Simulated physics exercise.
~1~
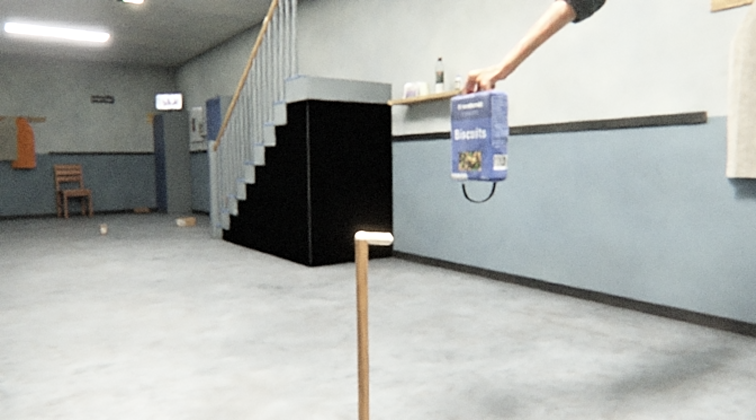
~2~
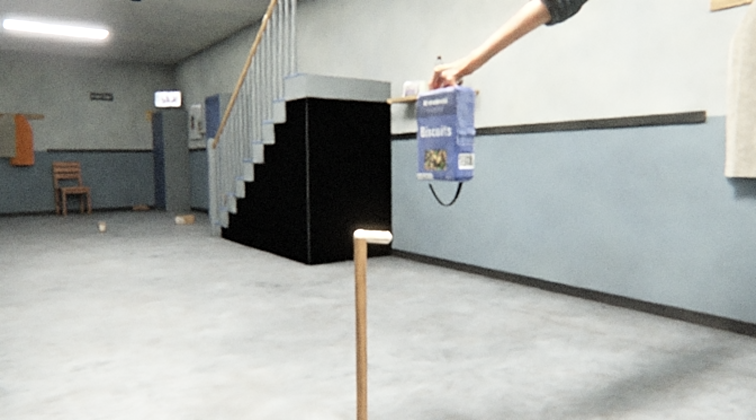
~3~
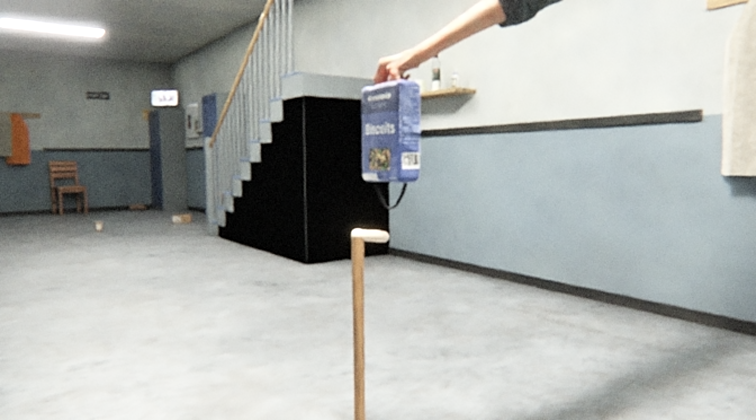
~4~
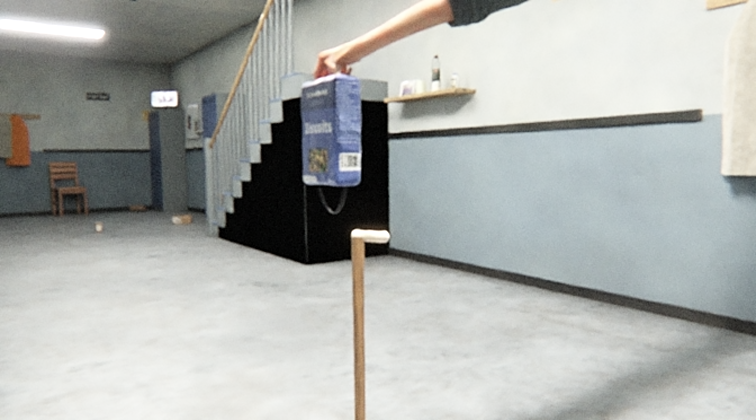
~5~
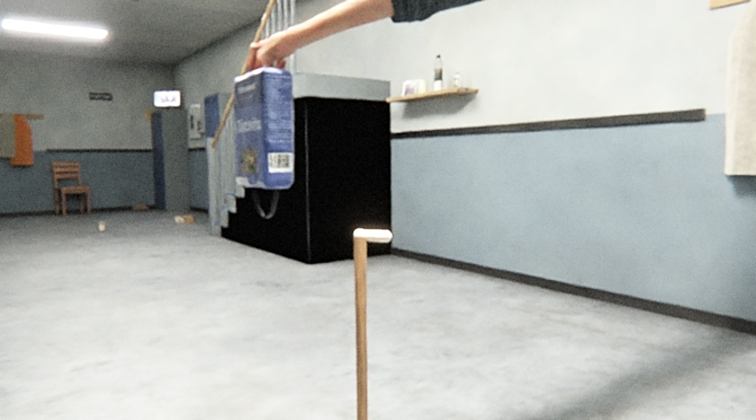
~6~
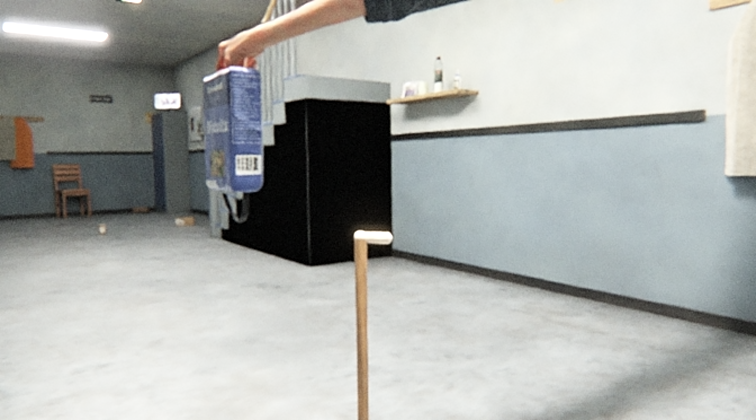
A bare forearm with a dark sleeve reaches in from the upper right, holding a blue biscuit bag upright with a dark loop dangling beneath it. The slightly swaying view looks across a grey-floored room with pale and blue walls, a black-sided staircase, a small shelf and a distant wooden chair. In the foreground stands a thin wooden post topped by a short pale hook. The hand carries the bag steadily left, toward the post and then above it. The loop passes over the hook without catching, and the bag ends up left of the post, still held before the stairs.
